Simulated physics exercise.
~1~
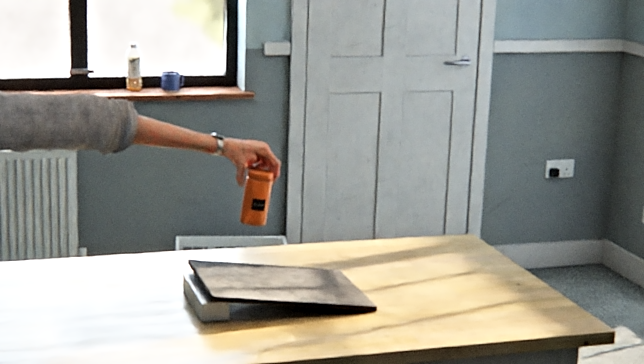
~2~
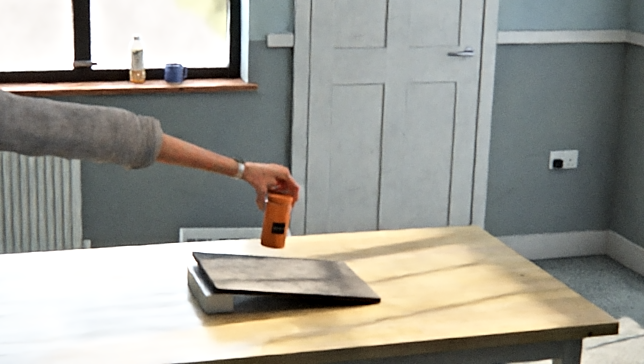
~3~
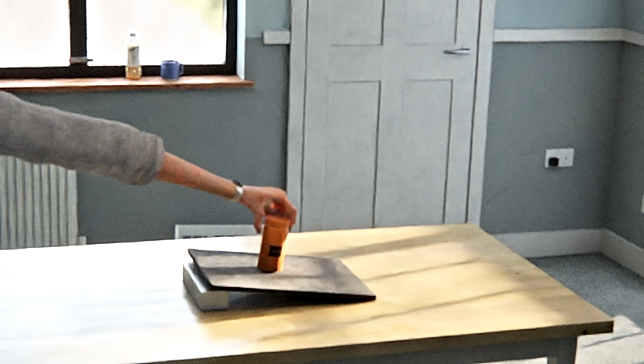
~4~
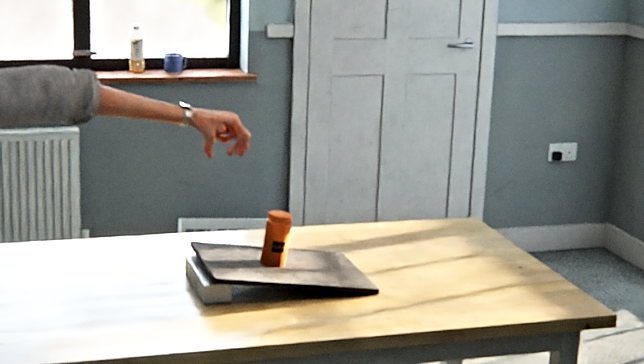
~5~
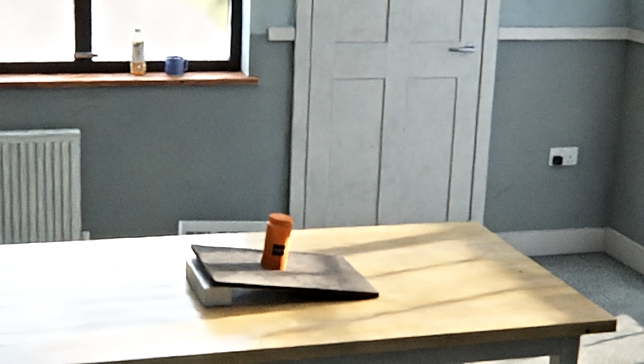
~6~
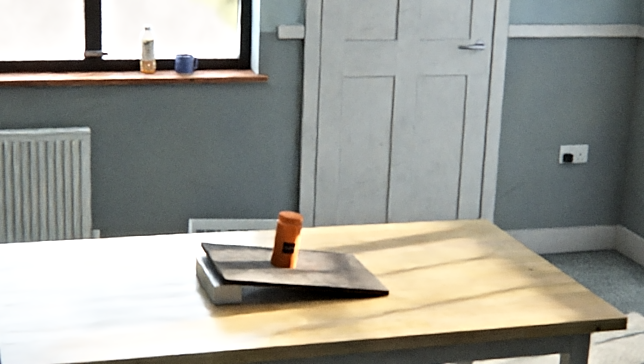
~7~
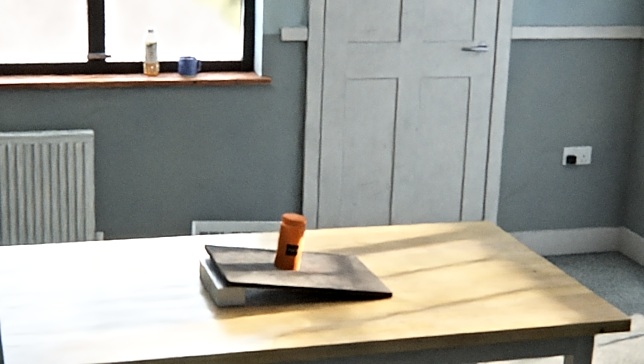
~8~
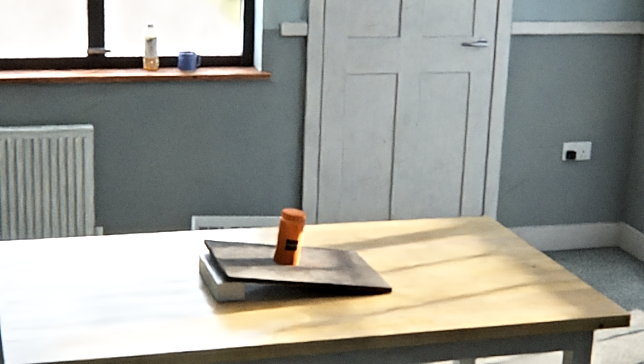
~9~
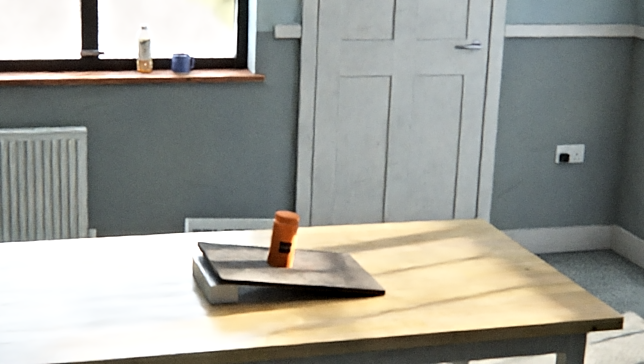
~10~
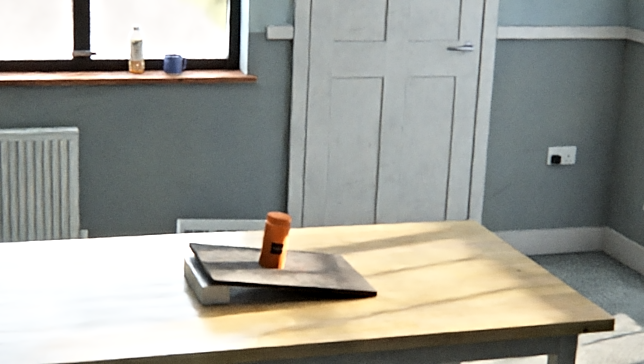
In a sunlit room with grey-blue walls and a white door, a dark board slopes down to the right on a pale wooden table, its left end propped on a light block. An arm in a grey sleeve reaches in from the left, holding an orange jar above the board. The hand lowers the jar and sets it on the slope, where it leans slightly. The fingers let go, and the hand draws back to the left and out of view. The jar does not slide or tip, and it ends still standing where it was placed.
